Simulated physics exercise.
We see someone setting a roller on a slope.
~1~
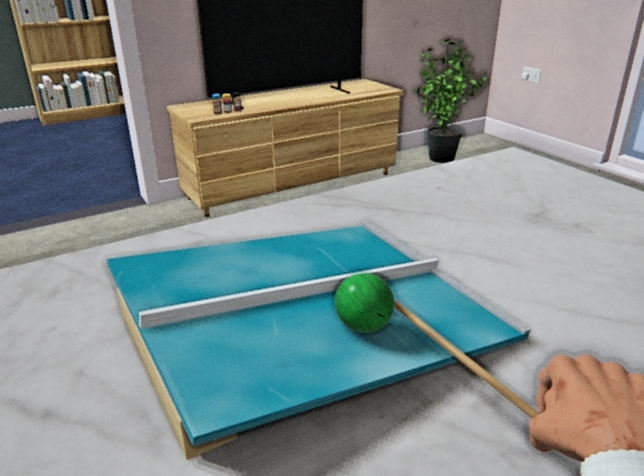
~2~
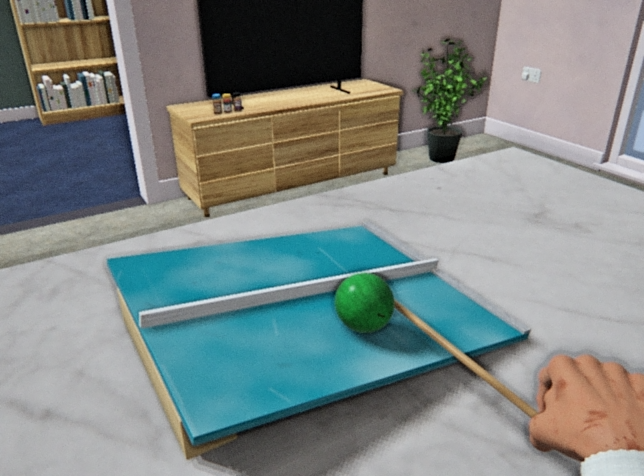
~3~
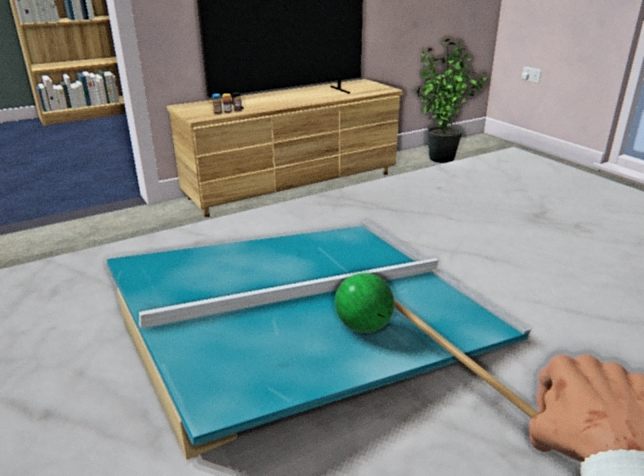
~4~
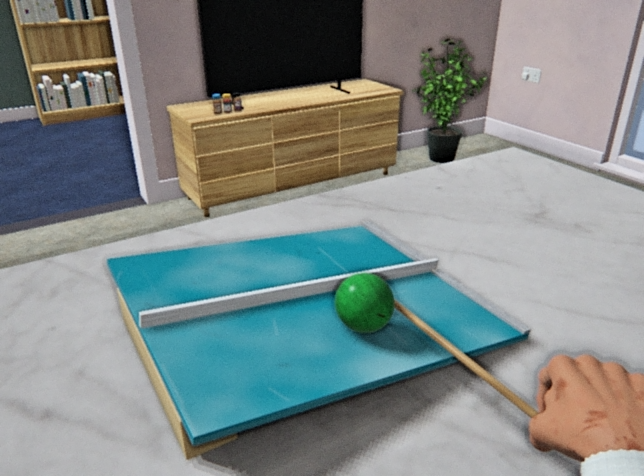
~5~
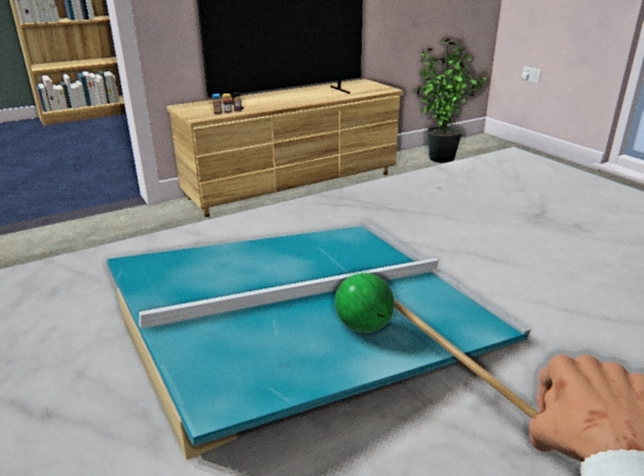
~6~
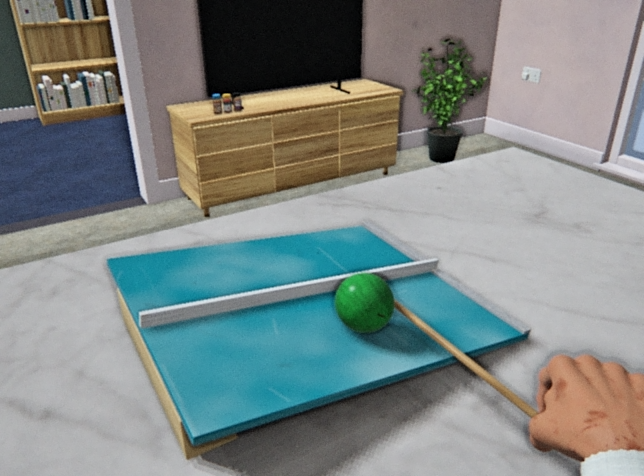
A green ball rests motionless on a tilted blue board while a hand holds a stick against it.
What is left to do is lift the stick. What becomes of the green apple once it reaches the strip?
I think it's going to make it past the strip.
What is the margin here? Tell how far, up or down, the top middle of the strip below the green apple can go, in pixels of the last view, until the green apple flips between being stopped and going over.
4 pixels up.
Then, 0.76 s past the last view, green apple off the board near (489, 273).
Finally, the green apple runs past the strip.
